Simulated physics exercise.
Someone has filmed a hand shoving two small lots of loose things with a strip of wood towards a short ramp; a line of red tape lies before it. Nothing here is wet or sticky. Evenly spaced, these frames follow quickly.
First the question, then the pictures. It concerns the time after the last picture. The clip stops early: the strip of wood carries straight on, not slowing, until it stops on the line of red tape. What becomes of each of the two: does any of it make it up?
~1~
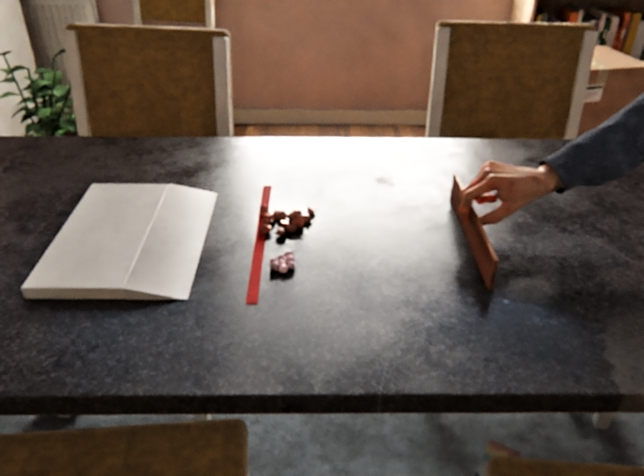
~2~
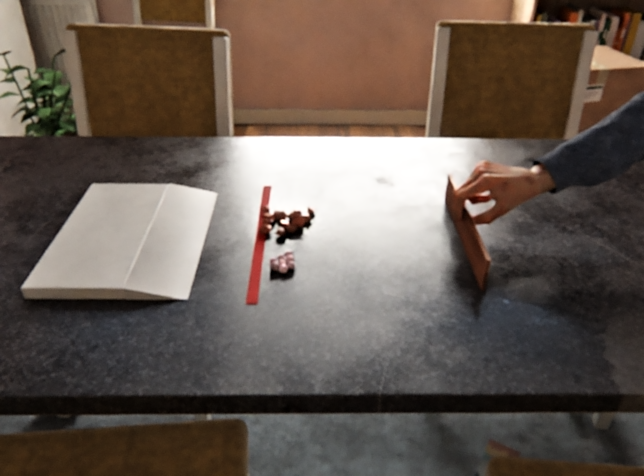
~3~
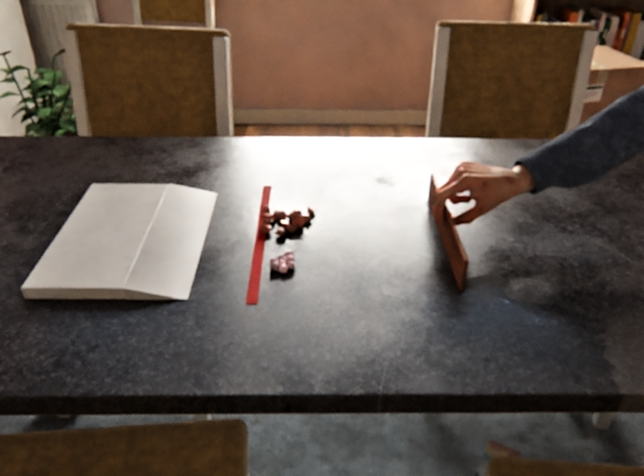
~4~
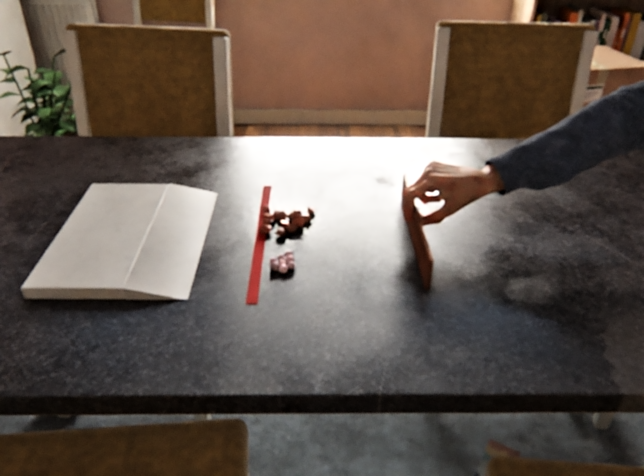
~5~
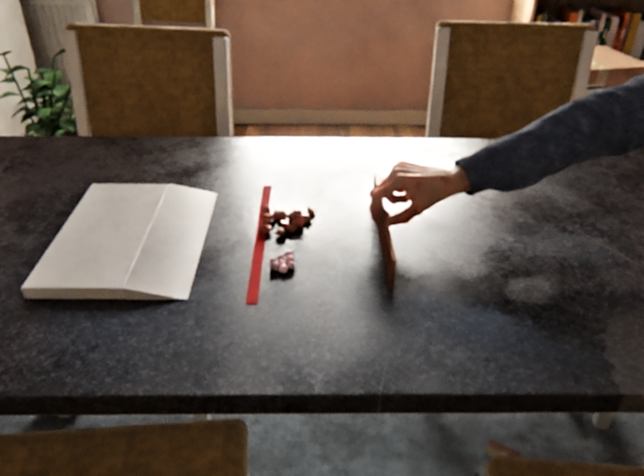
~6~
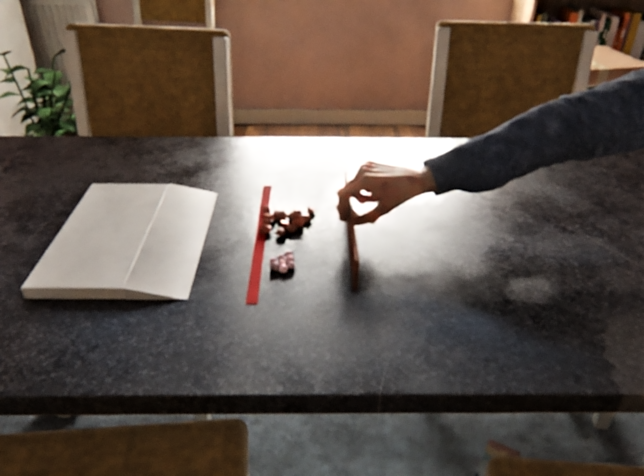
In order: Most likely the front handful manages to climb over at least partly. Most likely the back handful cannot climb over at all.
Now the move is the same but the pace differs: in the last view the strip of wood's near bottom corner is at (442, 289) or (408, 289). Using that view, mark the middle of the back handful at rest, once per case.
(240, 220), then (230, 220).
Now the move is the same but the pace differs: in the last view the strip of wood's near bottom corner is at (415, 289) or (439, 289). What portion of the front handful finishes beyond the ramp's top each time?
Near 10 in a hundred, then near 0 in a hundred.
Then, 0.10 s past the last view, strip of wood still moving, near (295, 211); front handful all short of the ramp; back handful all short of the ramp.
Then, 0.22 s past the last view, strip of wood stopped at the red tape; front handful a small part on the ramp, most short of the ramp; back handful all short of the ramp.
Then, 0.50 s past the last view, strip of wood stopped at the red tape; front handful all past the top; back handful about two thirds on the ramp, about a third short of the ramp.
Finally, strip of wood stopped at the red tape; front handful all past the top; back handful none past the top, about half on the ramp, about half short of the ramp.
